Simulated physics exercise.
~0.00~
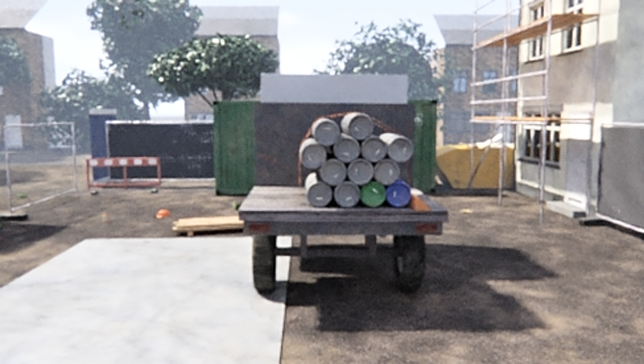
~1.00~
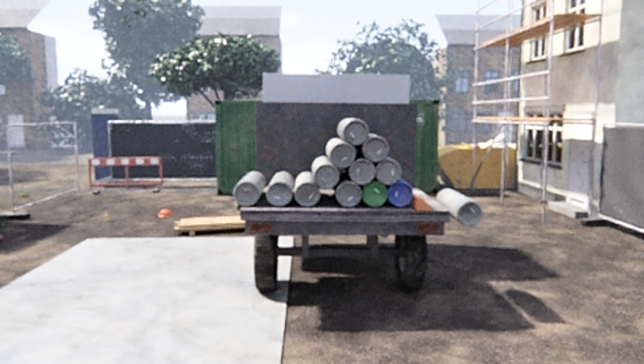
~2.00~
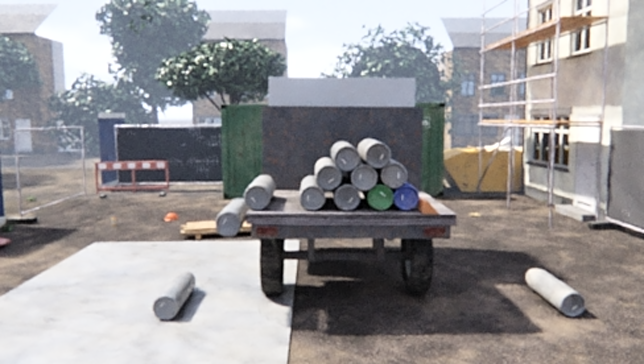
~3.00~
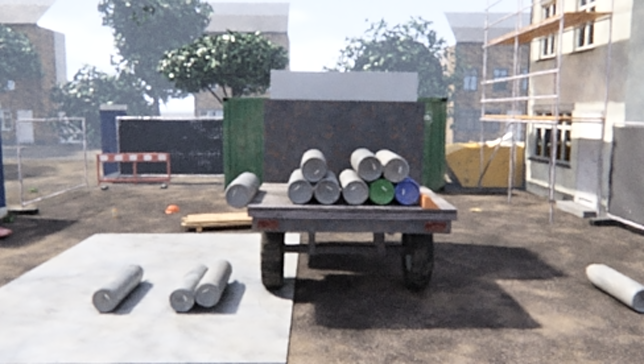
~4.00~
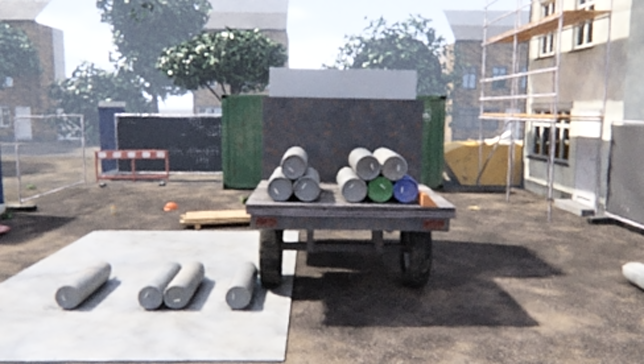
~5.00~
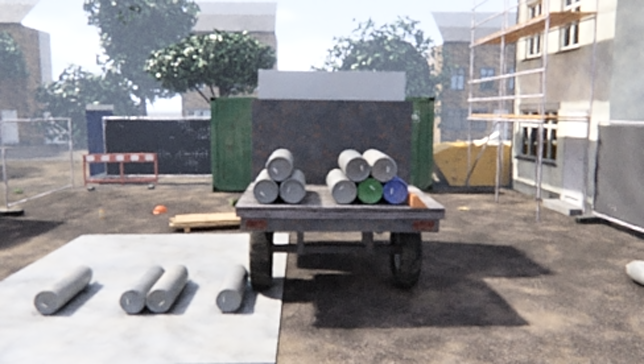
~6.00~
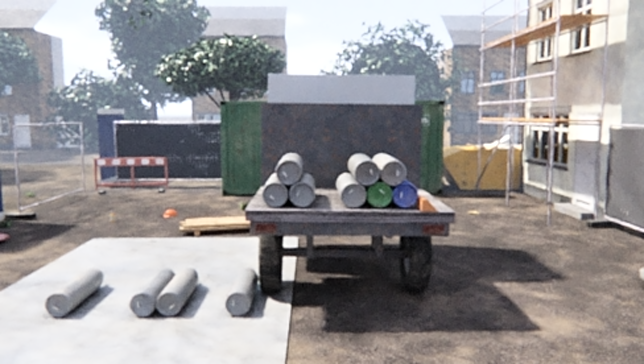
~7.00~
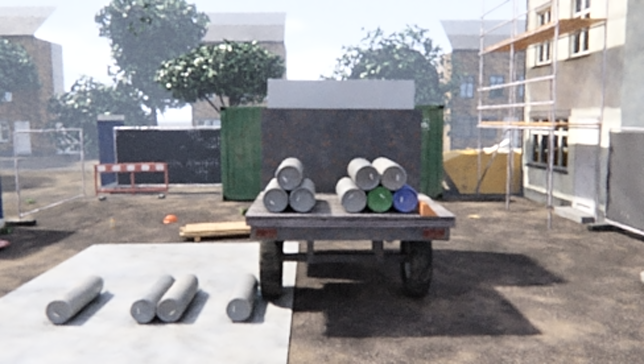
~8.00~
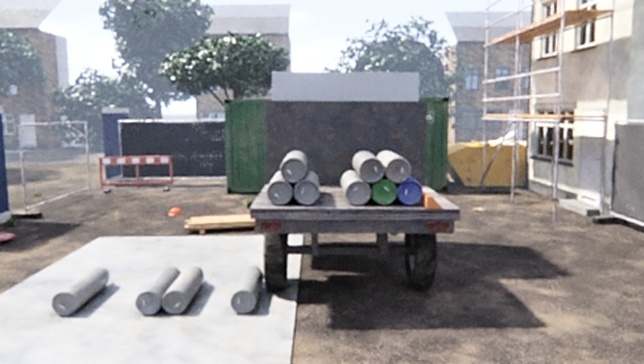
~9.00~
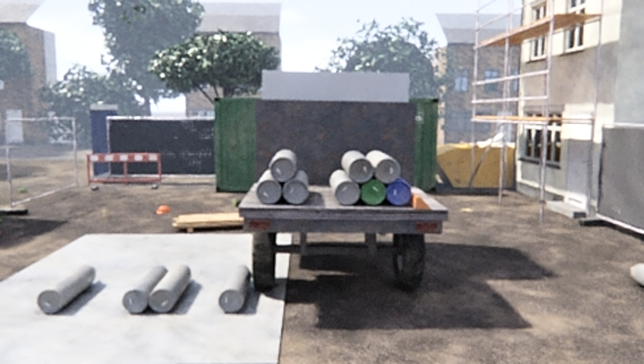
In a sunlit building yard with scaffolding on the right, a slightly swaying view faces the tail of a parked flatbed. Grey cylinders are stacked in a heap on its deck, with a green one and a blue one at the bottom right, beside a small orange wedge. The stack slumps leftward as one cylinder drops off the right side and rolls away across the dirt. Others roll off the left edge one after another, until four lie on the pale slab. Two small piles remain on the deck, the green and blue cylinders still in the right-hand one.
